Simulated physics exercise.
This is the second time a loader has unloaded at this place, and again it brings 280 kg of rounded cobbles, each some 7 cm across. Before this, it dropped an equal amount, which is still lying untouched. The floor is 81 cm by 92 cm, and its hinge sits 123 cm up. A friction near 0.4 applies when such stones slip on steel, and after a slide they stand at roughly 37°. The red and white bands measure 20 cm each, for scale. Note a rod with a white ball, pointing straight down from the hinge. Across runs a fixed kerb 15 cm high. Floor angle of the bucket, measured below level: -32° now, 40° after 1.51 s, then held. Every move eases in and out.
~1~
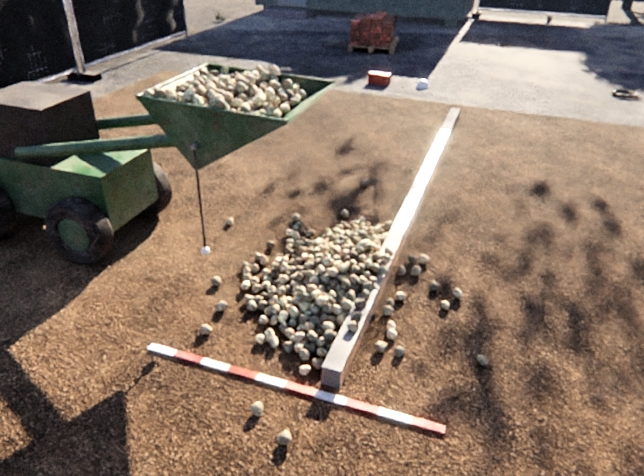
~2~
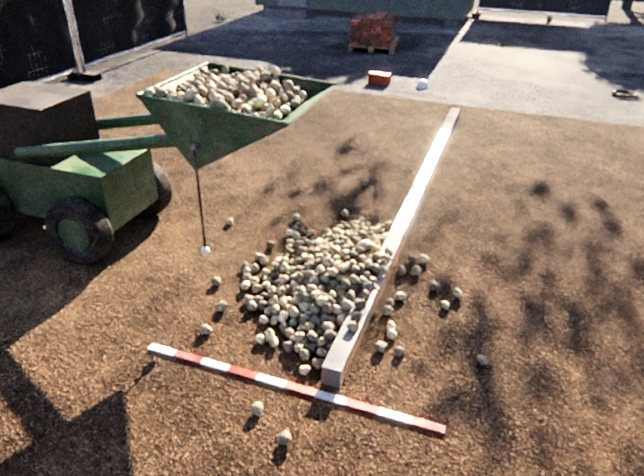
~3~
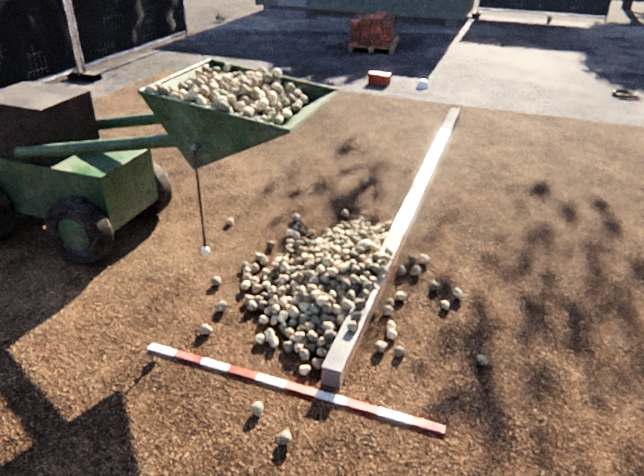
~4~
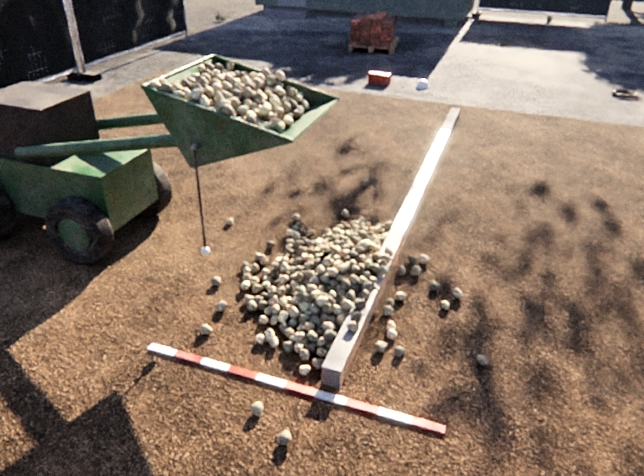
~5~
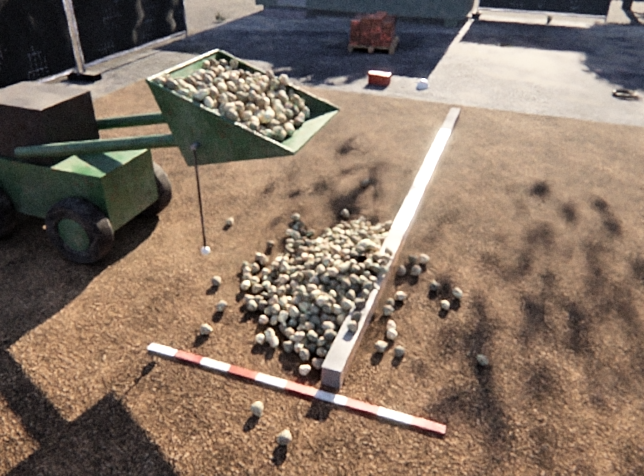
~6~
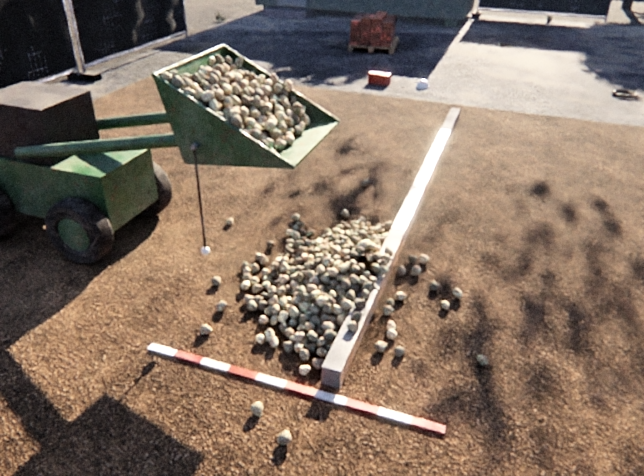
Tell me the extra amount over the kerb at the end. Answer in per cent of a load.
11 per cent.
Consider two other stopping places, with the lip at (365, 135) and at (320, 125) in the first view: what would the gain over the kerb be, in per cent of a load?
I'd expect near 90 per cent first and near 50 per cent next.
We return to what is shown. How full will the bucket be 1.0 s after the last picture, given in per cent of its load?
Around 30 per cent of the load is still inside.
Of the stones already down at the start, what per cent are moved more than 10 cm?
Roughly 15 % of them.
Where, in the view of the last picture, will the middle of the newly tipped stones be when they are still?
I'd put their centre close to (326, 266).
Then, 0.5 s after the last picture the floor is at 29°; in per cent of one load, 98 in the bucket, 99 on this side of the kerb, 3 over the kerb; the foremost stones are at (431, 305).
Then, 1.0 s after the last picture the floor is at 40°; in per cent of one load, 31 in the bucket, 166 on this side of the kerb, 3 over the kerb; the foremost stones are at (431, 305).
Then, 1.4 s after the last picture the floor is at 40°; in per cent of one load, 1 in the bucket, 189 on this side of the kerb, 9 over the kerb; the foremost stones are at (443, 311).
Then, 3.8 s after the last picture the floor is at 40°; in per cent of one load, 0 in the bucket, 186 on this side of the kerb, 14 over the kerb; the foremost stones are at (490, 307). Net gain over the kerb, 11.
